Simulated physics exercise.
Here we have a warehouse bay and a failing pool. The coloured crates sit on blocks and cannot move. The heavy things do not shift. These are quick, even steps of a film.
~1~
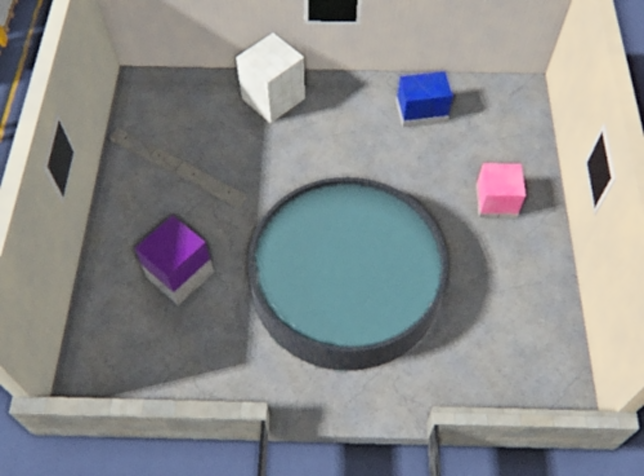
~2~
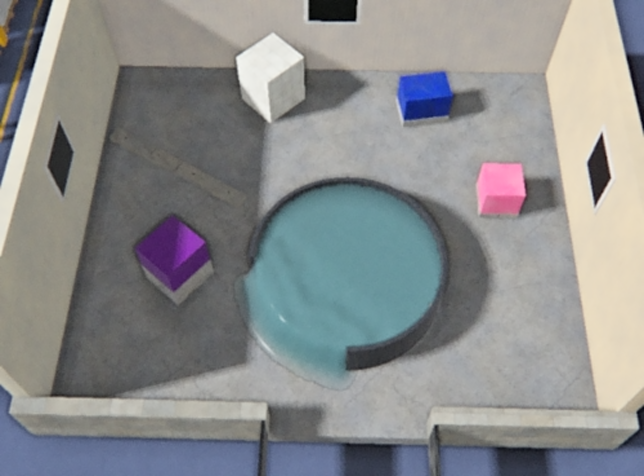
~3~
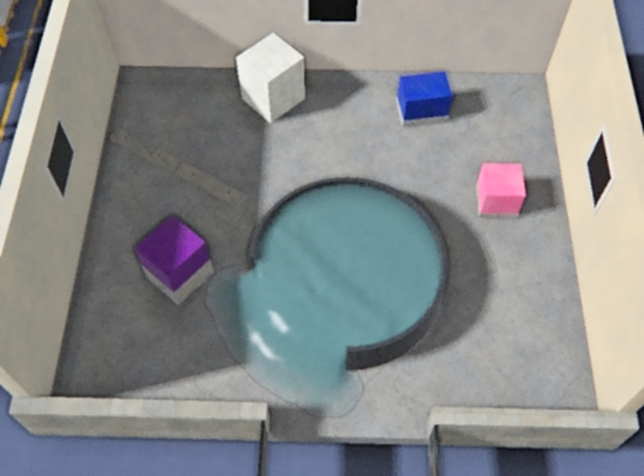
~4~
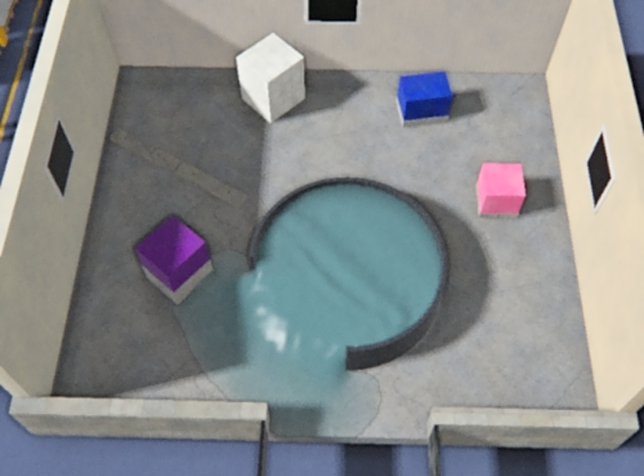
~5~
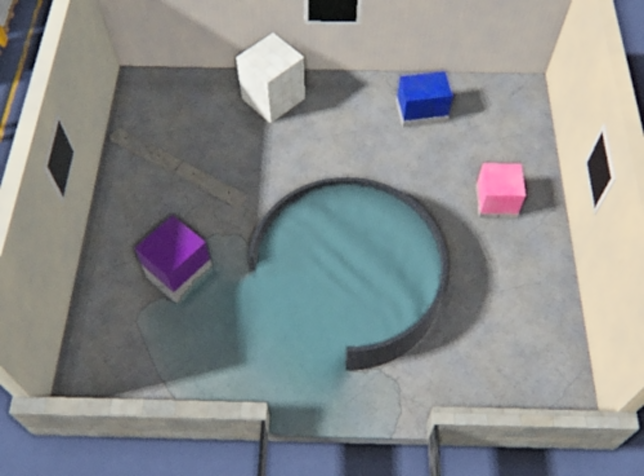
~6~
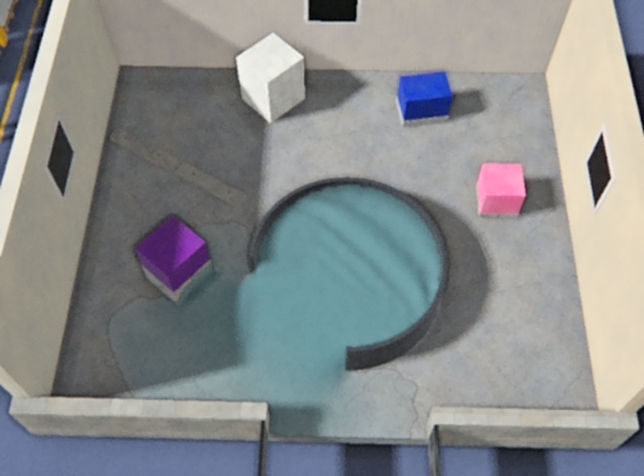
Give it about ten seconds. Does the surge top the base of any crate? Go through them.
One by one: The purple crate escapes dry; the pink crate escapes dry; the blue crate escapes dry.
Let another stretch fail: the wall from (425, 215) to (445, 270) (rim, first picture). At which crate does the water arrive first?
First comes the pink one.
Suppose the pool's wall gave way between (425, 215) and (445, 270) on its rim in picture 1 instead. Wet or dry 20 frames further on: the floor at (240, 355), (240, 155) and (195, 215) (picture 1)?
In turn: No water, free of water, free of water.
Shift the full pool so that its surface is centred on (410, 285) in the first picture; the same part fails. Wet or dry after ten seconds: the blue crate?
One by one: The blue one stays dry.
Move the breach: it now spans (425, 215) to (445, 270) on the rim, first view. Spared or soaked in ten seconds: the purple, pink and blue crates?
One by one: The purple crate escapes it; the pink crate is wetted; the blue crate is wetted.
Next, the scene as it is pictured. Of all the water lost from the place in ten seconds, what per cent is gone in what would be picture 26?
Some 55 per cent.
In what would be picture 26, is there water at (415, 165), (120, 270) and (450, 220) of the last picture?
One after the other: Free of water, flooded, no water.
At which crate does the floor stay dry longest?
The pink-painted one.
A moment on, water covers 20 % of the floor; the purple crate water round its plinth, the pink crate not reached, the blue crate not reached.
Next, water covers 20 % of the floor; the purple crate water round its plinth, the pink crate not reached, the blue crate not reached.
Then, water covers 35 % of the floor; the purple crate water round its plinth, the pink crate not reached, the blue crate not reached.
Later, water covers 50 % of the floor; the purple crate water round its plinth, the pink crate not reached, the blue crate not reached.
In the end, water covers 75 % of the floor; the purple crate stayed above the water, the pink crate stayed above the water, the blue crate stayed above the water.
